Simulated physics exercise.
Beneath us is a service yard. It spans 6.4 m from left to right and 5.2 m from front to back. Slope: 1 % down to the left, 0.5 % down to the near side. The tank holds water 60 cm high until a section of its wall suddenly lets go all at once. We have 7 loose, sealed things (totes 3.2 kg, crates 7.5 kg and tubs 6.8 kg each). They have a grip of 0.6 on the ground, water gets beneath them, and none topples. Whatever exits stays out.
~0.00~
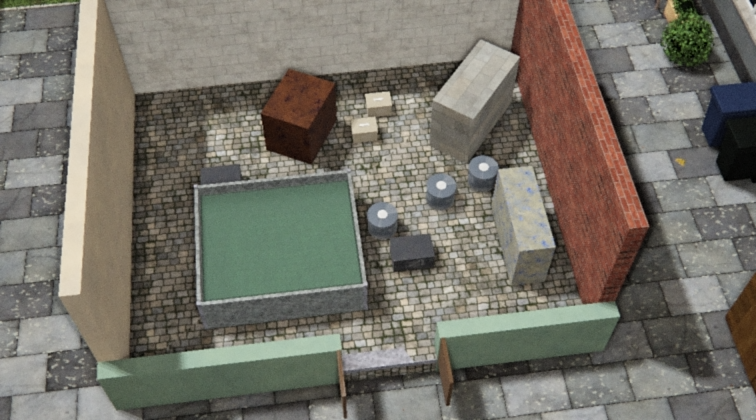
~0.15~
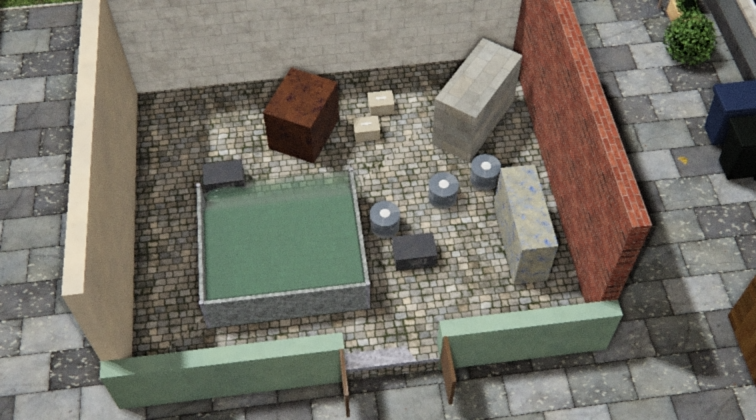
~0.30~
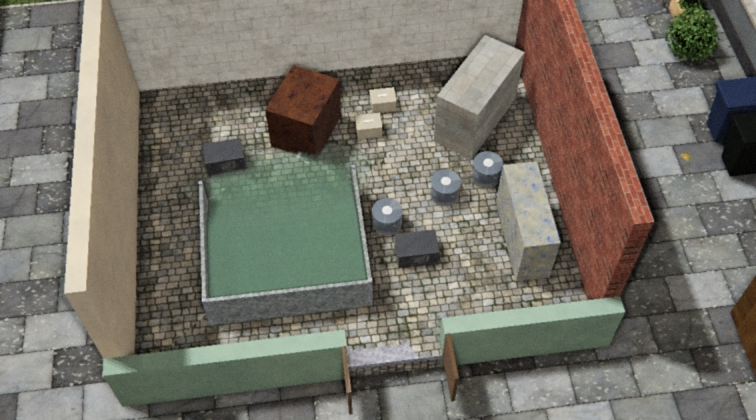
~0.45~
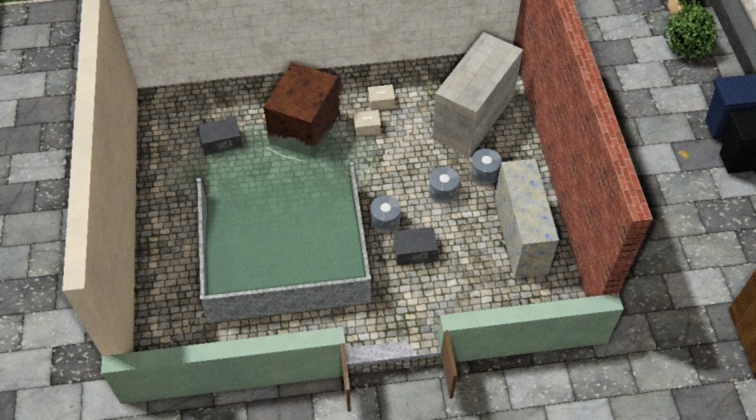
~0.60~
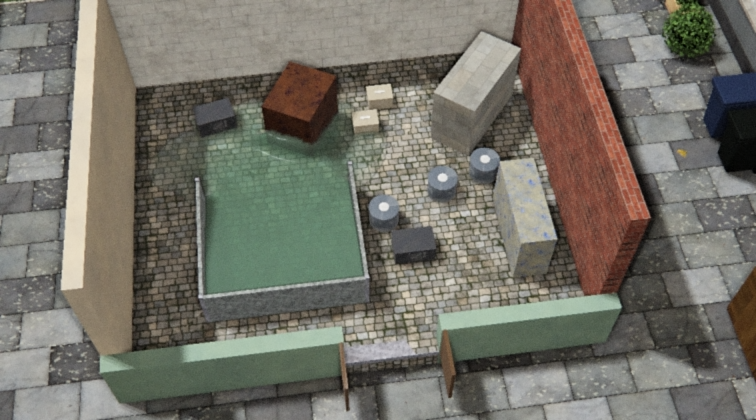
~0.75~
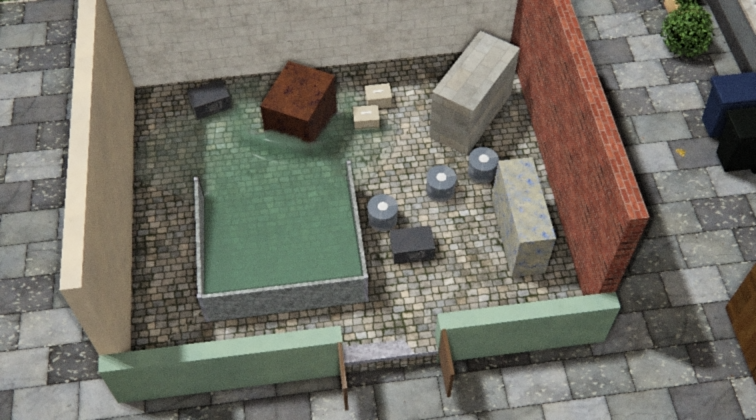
We see a walled, cobbled yard with a basin of green water, whose far side gives way as water spreads toward the back wall, around a rusty brown block, and pushes a small dark crate steadily backward along the left.
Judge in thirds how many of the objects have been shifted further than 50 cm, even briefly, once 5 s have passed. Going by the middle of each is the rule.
It will be a fair part, a third to two thirds.
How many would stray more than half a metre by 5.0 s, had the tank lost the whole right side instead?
In that case 5 of them.
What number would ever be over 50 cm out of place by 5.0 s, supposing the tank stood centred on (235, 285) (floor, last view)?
Count: 3.
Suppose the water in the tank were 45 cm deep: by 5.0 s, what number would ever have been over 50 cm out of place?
In that case the number is 3.
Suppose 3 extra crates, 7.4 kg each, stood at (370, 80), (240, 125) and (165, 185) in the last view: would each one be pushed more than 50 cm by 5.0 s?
Result, in sequence: Above the mark / above the mark / above the mark.
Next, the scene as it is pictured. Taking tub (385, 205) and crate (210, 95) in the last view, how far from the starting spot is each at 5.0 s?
0 cm and 150 cm.
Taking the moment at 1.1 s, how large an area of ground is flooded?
Near 13 m2 in all.
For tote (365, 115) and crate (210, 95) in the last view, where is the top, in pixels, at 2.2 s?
(461, 61) and (172, 65), roughly.
After 1.1 s 2 of 7 are over 50 cm from their spots; 2 afloat.
After 2.2 s 3 of 7 are over 50 cm from their spots; 3 afloat.
After 3.5 s 3 of 7 are over 50 cm from their spots; 3 afloat.
After 5.0 s 3 of 7 are over 50 cm from their spots, and 3 have been at some point; 4 afloat.
